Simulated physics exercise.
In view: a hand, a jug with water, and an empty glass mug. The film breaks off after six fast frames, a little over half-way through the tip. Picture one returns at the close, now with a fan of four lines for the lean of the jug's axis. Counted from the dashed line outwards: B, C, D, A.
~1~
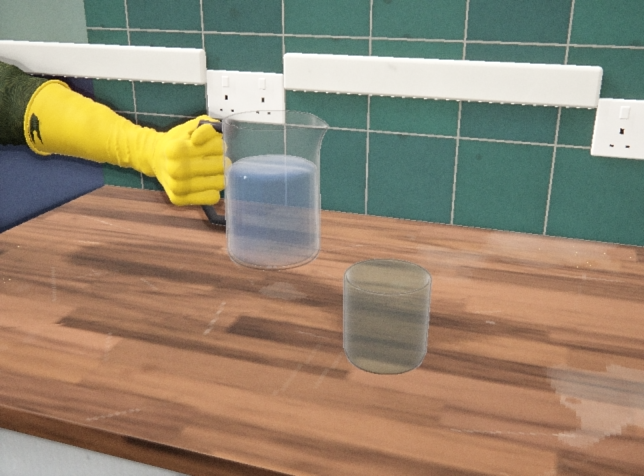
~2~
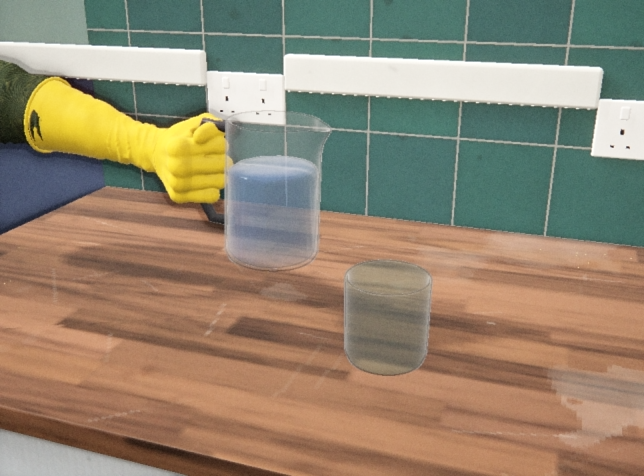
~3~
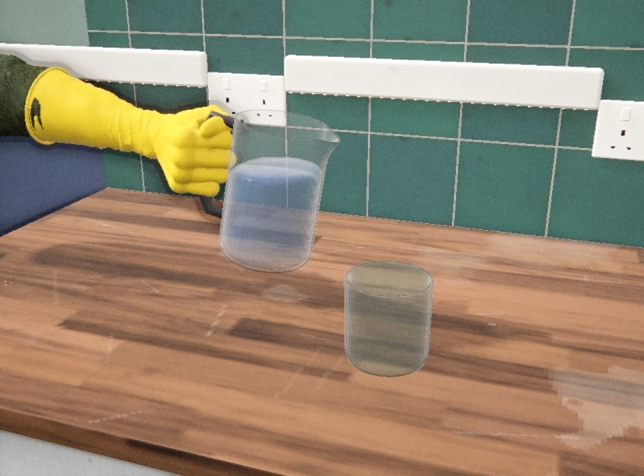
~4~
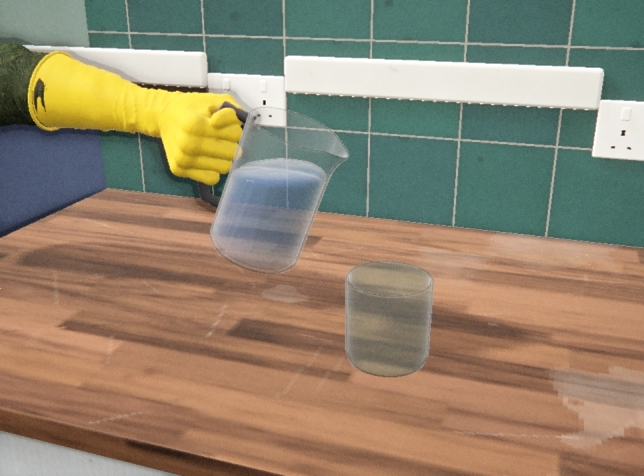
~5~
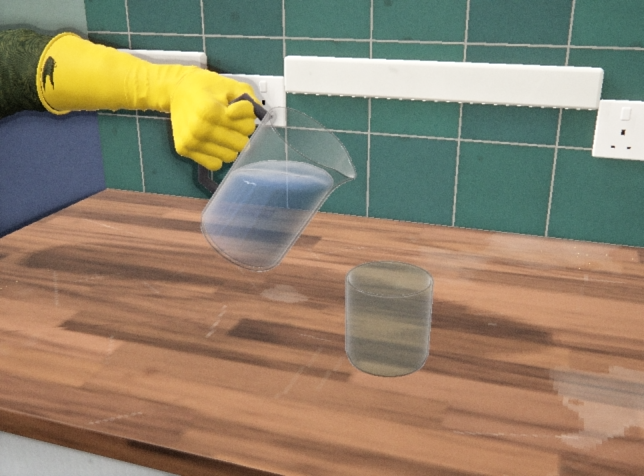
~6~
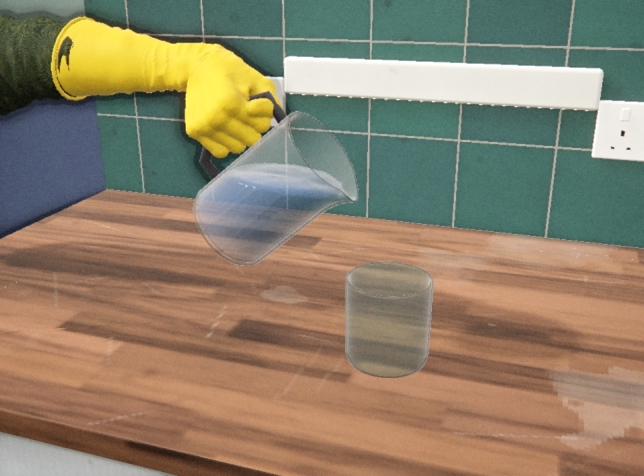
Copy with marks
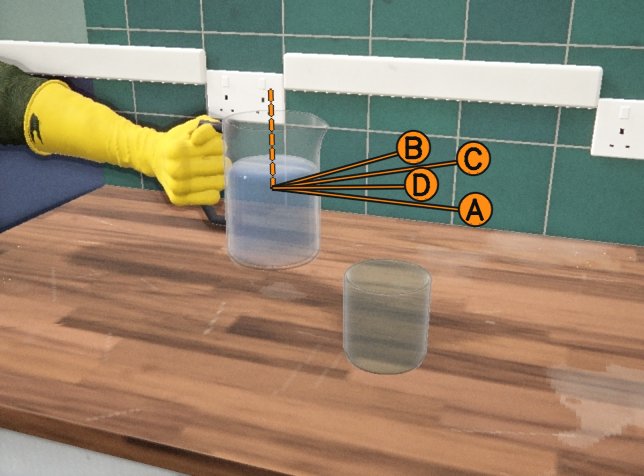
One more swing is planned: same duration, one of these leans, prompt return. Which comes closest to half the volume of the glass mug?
Take C.
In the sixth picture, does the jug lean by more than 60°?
No, it does not.
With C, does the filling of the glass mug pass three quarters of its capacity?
No.
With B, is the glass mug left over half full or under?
Under.
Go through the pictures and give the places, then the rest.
Upright, lip at (325, 127); rim of the glass mug round (388, 275); nothing has left yet.
Tipped about 3°, lip at (328, 130); nothing has left yet.
Tipped about 10°, lip at (337, 141); nothing has left yet.
Tipped about 21°, lip at (346, 156); nothing has left yet.
Tipped about 35°, lip at (354, 176); nothing has left yet.
Tipped about 49°, lip at (356, 198); nothing has left yet.
On the marked copy, A at (458, 209); B at (397, 153); C at (456, 162); D at (404, 186).
With A, the glass mug ends with about 78 % of what it can hold; 7 % of the water is spilt.
With B, the glass mug ends with about 36 % of what it can hold.
With C, the glass mug ends with about 52 % of what it can hold.
With D, the glass mug ends with about 66 % of what it can hold; 3 % of the water is spilt.
